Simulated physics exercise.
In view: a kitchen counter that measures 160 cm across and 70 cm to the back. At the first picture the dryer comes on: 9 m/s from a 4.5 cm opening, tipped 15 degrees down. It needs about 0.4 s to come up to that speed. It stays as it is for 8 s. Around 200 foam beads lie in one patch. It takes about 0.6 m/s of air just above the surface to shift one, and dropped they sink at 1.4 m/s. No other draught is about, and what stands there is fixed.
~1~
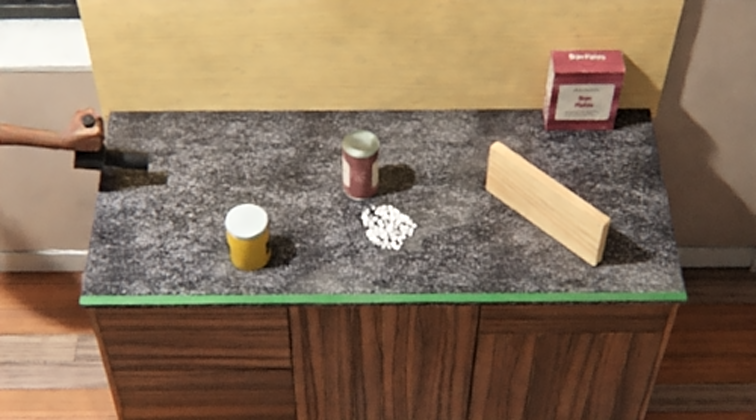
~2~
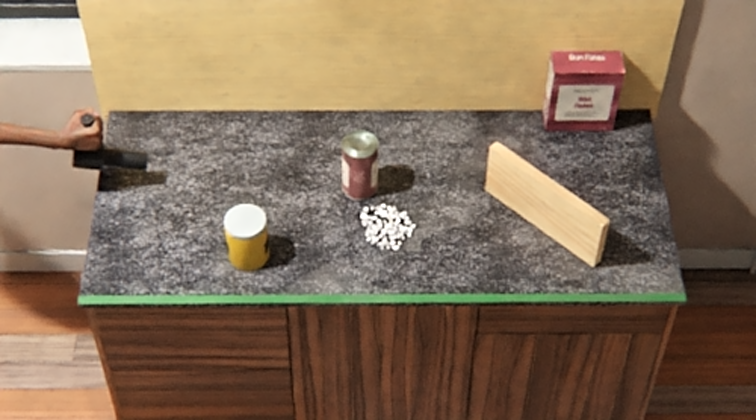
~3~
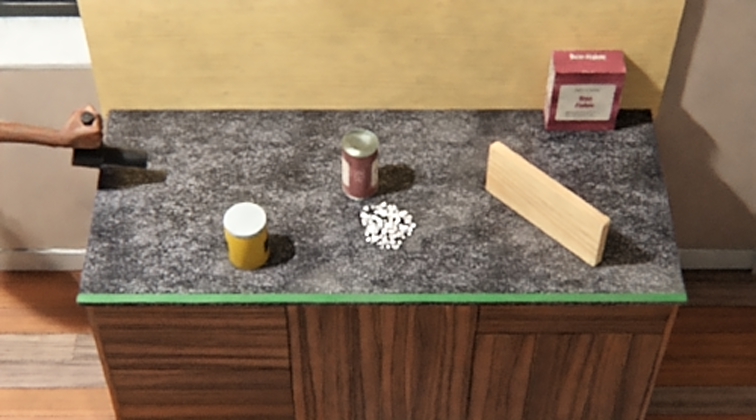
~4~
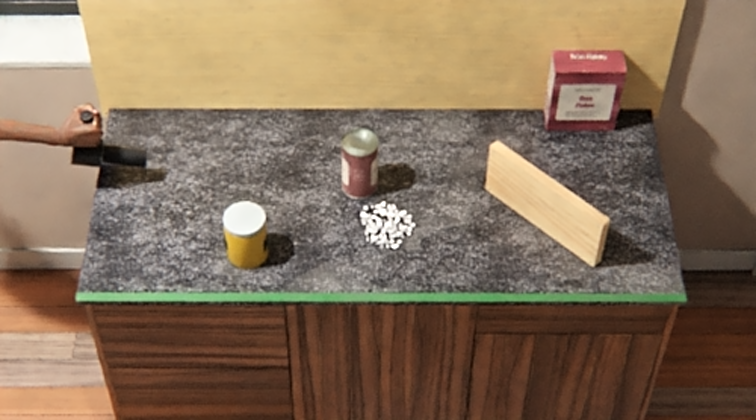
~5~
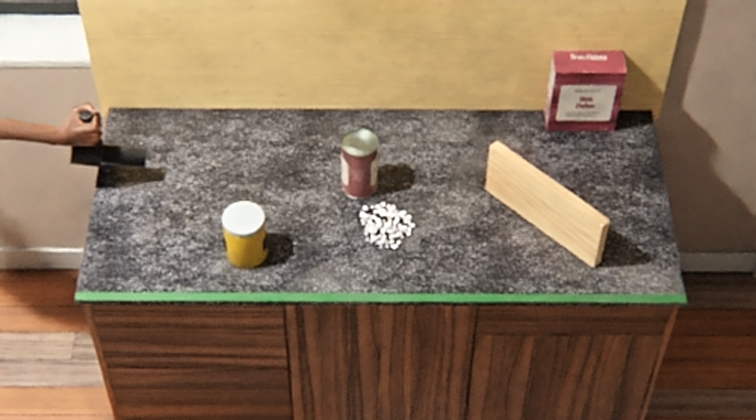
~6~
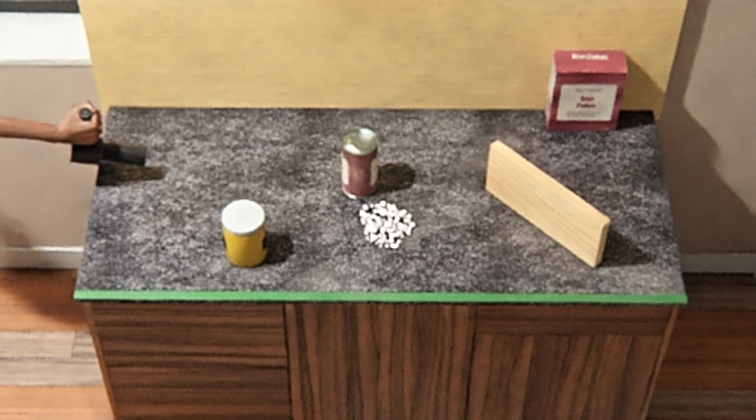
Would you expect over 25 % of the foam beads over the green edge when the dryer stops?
As for a quarter going over the green edge: Yes.
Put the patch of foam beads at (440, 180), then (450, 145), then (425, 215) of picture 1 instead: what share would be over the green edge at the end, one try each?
In that order: 0 %, 0 %, 15 %.
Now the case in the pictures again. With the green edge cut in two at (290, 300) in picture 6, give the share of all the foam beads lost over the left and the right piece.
Some 0 % left, 80 % right.
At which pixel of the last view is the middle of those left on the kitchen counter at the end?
Near (527, 224).
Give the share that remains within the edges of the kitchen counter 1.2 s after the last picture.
Near 90 %.
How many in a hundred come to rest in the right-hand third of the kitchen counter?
Some 20 per cent.
Then, 1.2 s after the last picture the count stands so, 9 % are over the green edge; the middle of those still in play is near (543, 284).
Then, 2.2 s after the last picture the count stands so, 72 % are over the green edge; the middle of those still in play is near (527, 226).
Then, 4.0 s after the last picture the count stands so, 76 % are over the green edge; the middle of those still in play is near (521, 223).
Then, 7.6 s after the last picture, at the end, 76 % are over the green edge; the middle of those still in play is near (527, 224).
